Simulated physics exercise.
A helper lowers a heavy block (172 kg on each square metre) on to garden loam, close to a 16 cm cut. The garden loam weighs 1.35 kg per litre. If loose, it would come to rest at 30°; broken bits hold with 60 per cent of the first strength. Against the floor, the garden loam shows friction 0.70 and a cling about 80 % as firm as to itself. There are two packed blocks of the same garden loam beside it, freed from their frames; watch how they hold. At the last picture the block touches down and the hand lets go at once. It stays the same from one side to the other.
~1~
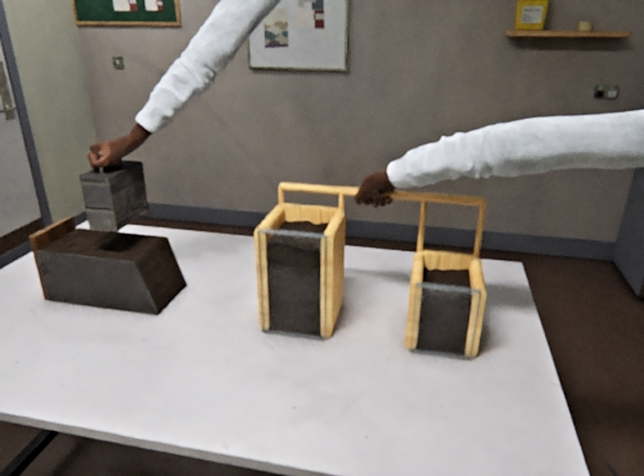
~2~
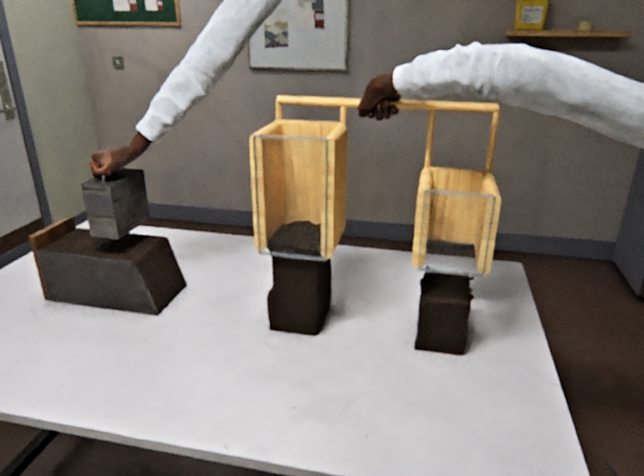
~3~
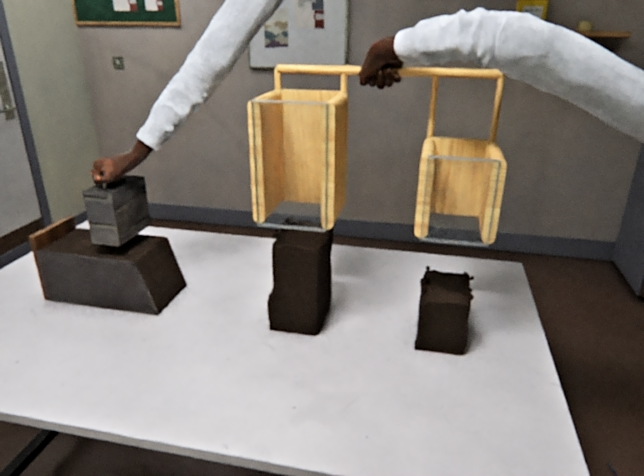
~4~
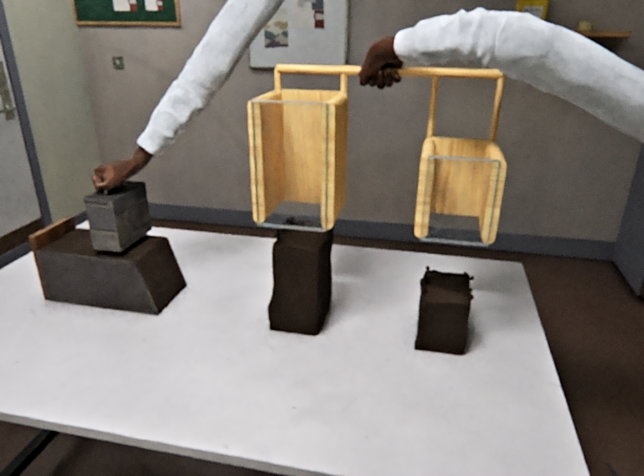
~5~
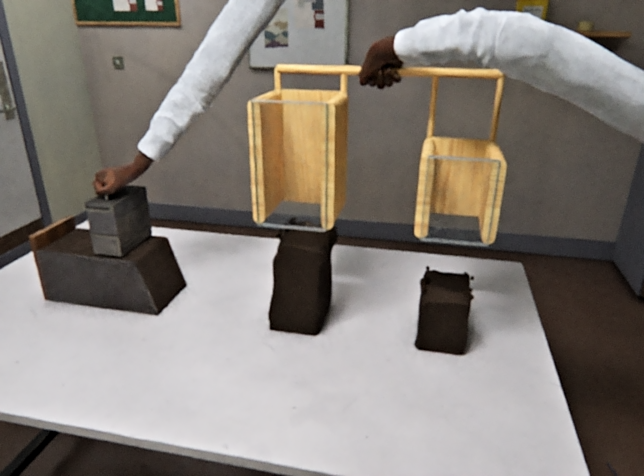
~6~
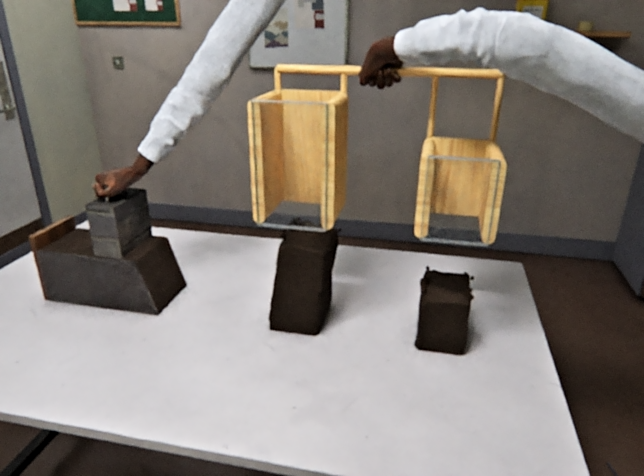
One hand raised a joined pair of wooden boxes off two dark blocks of packed soil, while another lowered a gray block onto a larger dark mound, and the taller soil block leaned slightly.
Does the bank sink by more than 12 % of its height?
No.
Another 0.14 s on from the sixth picture, the block is down by 0 % of the bank's height and stands upright.
Another 0.31 s on from the sixth picture, the block is down by 1 % of the bank's height and stands upright.
Another 0.47 s on from the sixth picture, the block is down by 1 % of the bank's height and stands upright.
Another 0.64 s on from the sixth picture, the block is down by 1 % of the bank's height and stands upright.
Another 1.39 s on from the sixth picture, at the end, the block is down by 1 % of the bank's height and stands upright.
